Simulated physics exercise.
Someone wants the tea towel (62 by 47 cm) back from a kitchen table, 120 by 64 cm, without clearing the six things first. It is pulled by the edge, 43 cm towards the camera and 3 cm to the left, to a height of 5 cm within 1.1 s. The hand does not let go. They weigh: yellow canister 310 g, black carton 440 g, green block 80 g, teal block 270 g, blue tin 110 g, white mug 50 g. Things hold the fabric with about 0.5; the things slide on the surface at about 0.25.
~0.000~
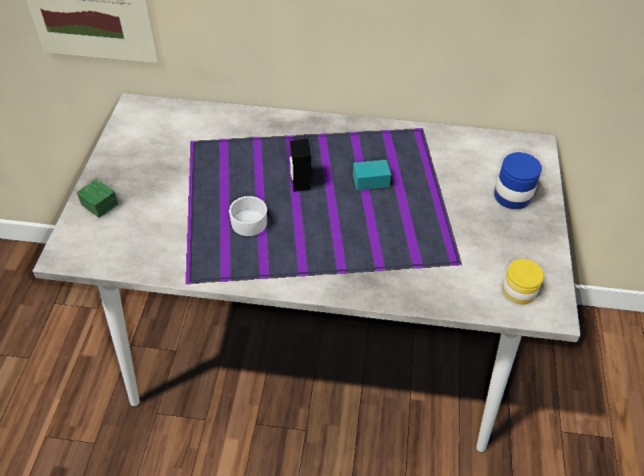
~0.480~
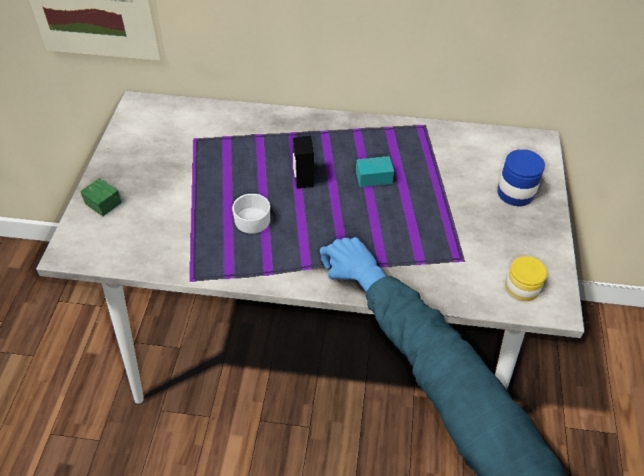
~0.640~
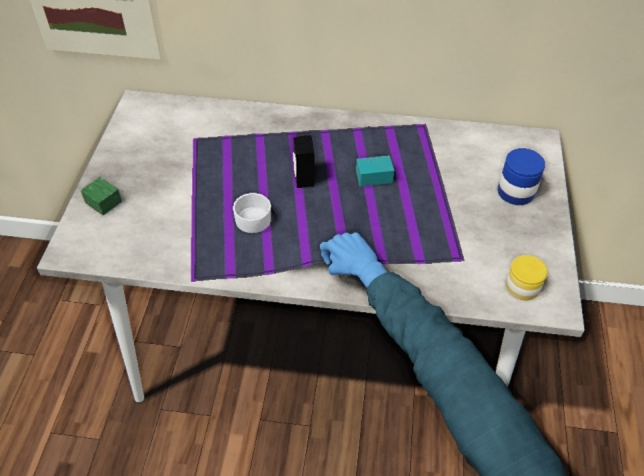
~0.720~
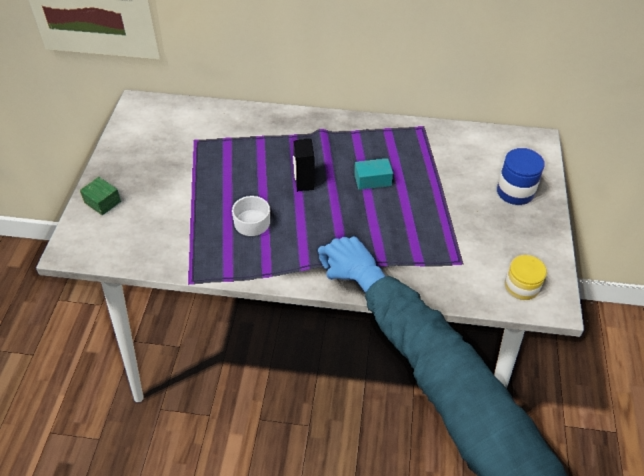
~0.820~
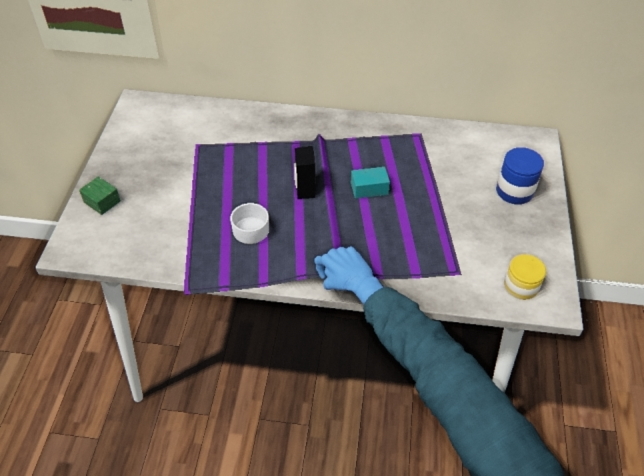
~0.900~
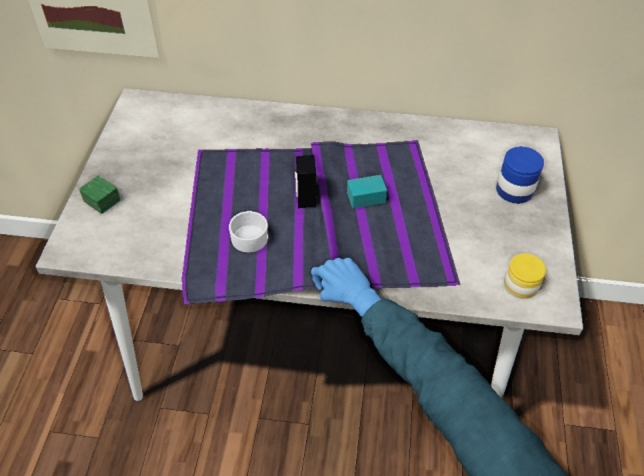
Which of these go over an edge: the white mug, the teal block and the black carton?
Result: White mug goes over the edge, teal block falls off, black carton drops off.
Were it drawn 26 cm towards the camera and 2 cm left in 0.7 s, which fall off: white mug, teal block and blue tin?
In that case: White mug goes over, teal block stays up, blue tin stays up.
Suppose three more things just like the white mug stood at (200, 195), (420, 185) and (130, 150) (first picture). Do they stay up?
In turn: Goes over, falls off, remains.
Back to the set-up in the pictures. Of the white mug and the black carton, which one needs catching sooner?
The white one.
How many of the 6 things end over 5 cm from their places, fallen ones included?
I count 3.
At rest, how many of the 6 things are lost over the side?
3 of them.
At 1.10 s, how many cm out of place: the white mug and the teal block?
About: White mug 15 cm, teal block 20 cm.
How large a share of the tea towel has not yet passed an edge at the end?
Some 0 per cent of it.
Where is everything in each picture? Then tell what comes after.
In the first picture, shows, white mug (248, 210); teal block (372, 168); black carton (300, 148); tea towel corners (186, 285) (191, 141) (423, 128) (462, 265).
In the second picture, shows, tea towel corners (190, 282) (193, 139); grip (329, 267).
In the third picture, shows, tea towel corners (191, 282) (193, 138); grip (330, 263).
In the fourth picture, shows, white mug (251, 210); teal block (374, 167); black carton (304, 147); tea towel corners (188, 285) (194, 140); grip (328, 267).
In the fifth picture, shows, white mug (250, 217); teal block (371, 176); black carton (305, 155); tea towel corners (185, 294) (196, 145); grip (325, 277).
In the sixth picture, shows, white mug (248, 225); teal block (367, 185); black carton (306, 164); tea towel corners (198, 150) (418, 141) (460, 285); grip (321, 288).
By 1.1 s, 75 % of the tea towel is still over the top; teal block 19 cm off its start, black carton 18 cm off its start, white mug 17 cm off its start.
By 1.3 s, 50 % of the tea towel is still over the top; teal block 33 cm off its start, black carton 31 cm off its start, white mug 31 cm off its start.
By 1.5 s, 25 % of the tea towel is still over the top; black carton 45 cm off its start at (283, 321), white mug over the edge, teal block 44 cm off its start at (345, 312).
By 1.7 s, 0 % of the tea towel is still over the top; black carton over the edge, white mug over the edge, teal block over the edge.
By 3.3 s, 0 % of the tea towel is still over the top; black carton over the edge, teal block over the edge, white mug over the edge.
